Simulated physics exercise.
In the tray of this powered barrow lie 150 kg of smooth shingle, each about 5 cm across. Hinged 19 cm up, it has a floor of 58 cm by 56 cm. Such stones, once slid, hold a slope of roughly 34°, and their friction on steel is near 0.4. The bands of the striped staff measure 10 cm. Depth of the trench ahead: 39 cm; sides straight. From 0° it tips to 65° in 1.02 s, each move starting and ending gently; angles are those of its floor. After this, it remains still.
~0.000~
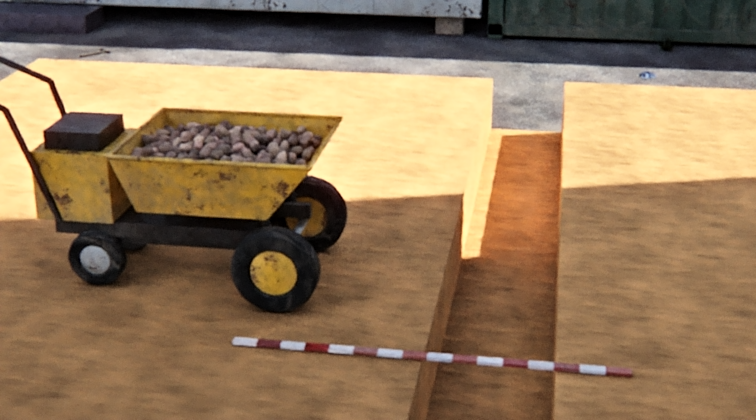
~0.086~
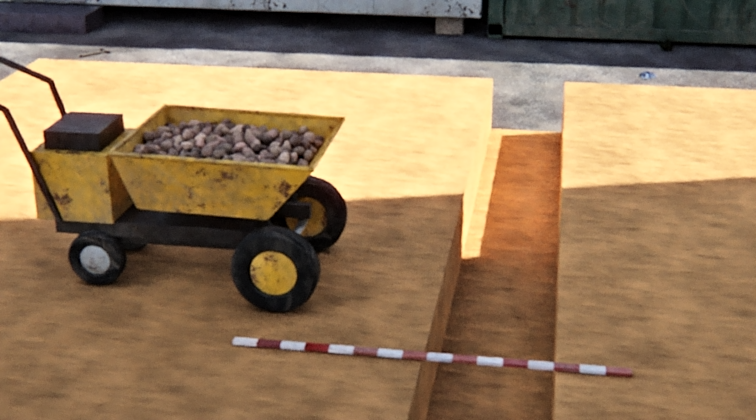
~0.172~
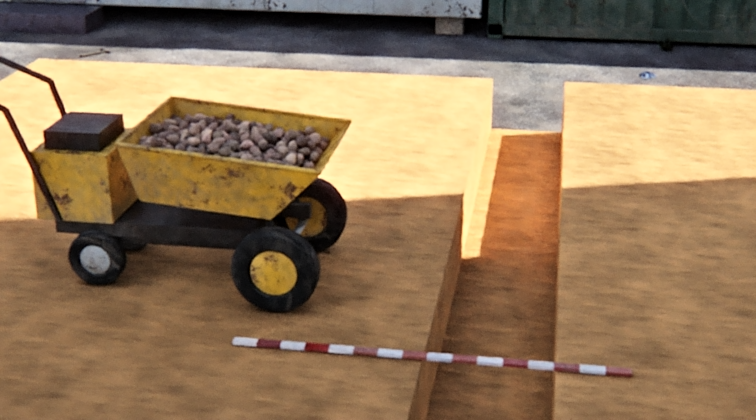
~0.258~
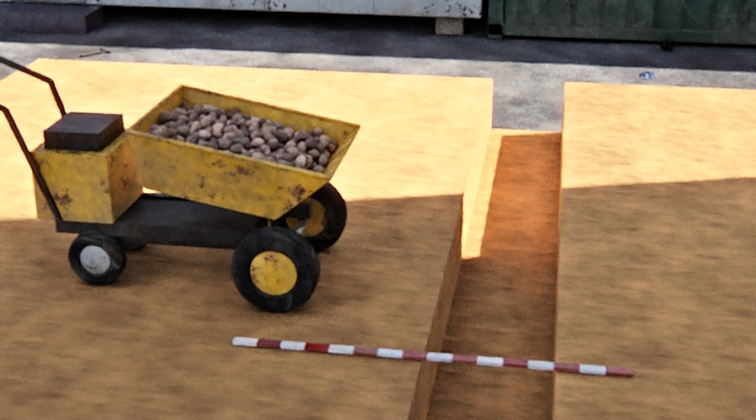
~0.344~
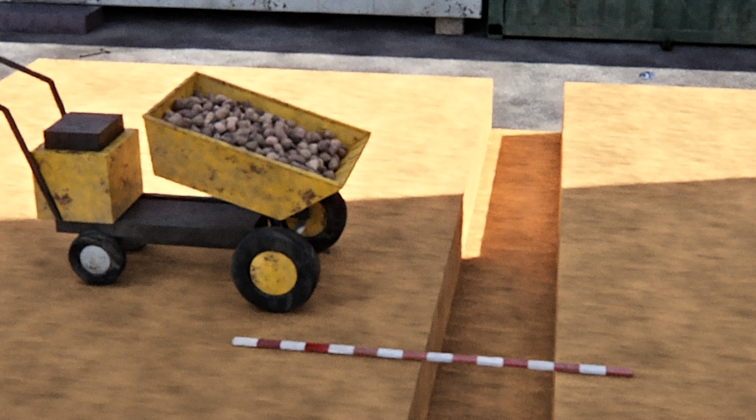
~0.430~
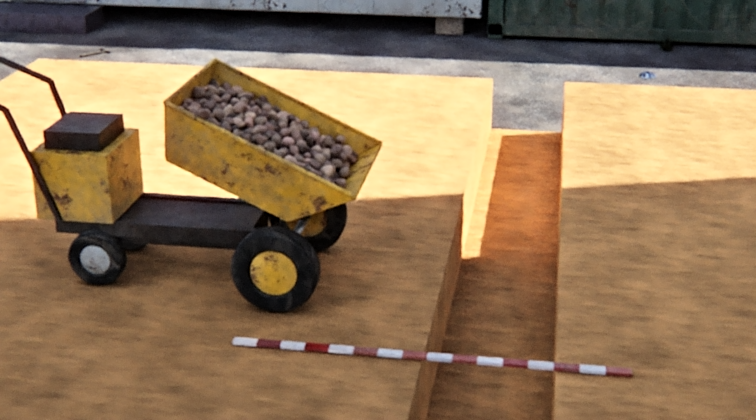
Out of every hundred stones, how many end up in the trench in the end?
Around 91 in every hundred.
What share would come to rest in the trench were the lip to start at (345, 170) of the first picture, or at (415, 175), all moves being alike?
About 100 per cent from the first spot, about 65 from the second.
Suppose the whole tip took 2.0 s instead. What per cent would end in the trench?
Near 90 per cent.
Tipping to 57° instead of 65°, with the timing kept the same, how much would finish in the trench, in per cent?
About 70 per cent would end up in the trench.
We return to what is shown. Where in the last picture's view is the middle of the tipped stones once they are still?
Around (494, 357).
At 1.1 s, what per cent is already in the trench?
I'd put it near 25 per cent.
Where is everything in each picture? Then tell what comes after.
In the first picture, the tray is at 0°, its lip at (310, 169); the top of the load is at (211, 134).
In the second picture, the tray is at 1°, its lip at (313, 170); the top of the load is at (198, 133); the stones move at 0.2 m/s on average.
In the third picture, the tray is at 5°, its lip at (320, 173); the top of the load is at (194, 127); the stones move at 0.5 m/s on average.
In the fourth picture, the tray is at 10°, its lip at (331, 179); the top of the load is at (193, 118); the stones move at 0.6 m/s on average.
The fifth picture shows lip at (343, 187), floor tilted 17°, highest stones at (199, 106); the stones move at 0.7 m/s on average.
The sixth picture shows lip at (356, 198), floor tilted 25°, highest stones at (211, 91); the stones move at 0.8 m/s on average.
After 0.8 s the floor is at 55°; 100 % in the tray; the foremost stones are at (396, 221).
After 1.1 s the floor is at 65°; 63 % in the tray, 11 % short of the trench, 26 % in the trench; the foremost stones are at (502, 330).
After 1.5 s the floor is at 65°; 26 % in the tray, 10 % short of the trench, 64 % in the trench; the foremost stones are at (550, 360).
After 3.4 s the floor is at 65°; 0 % in the tray, 9 % short of the trench, 91 % in the trench; the foremost stones are at (550, 385).
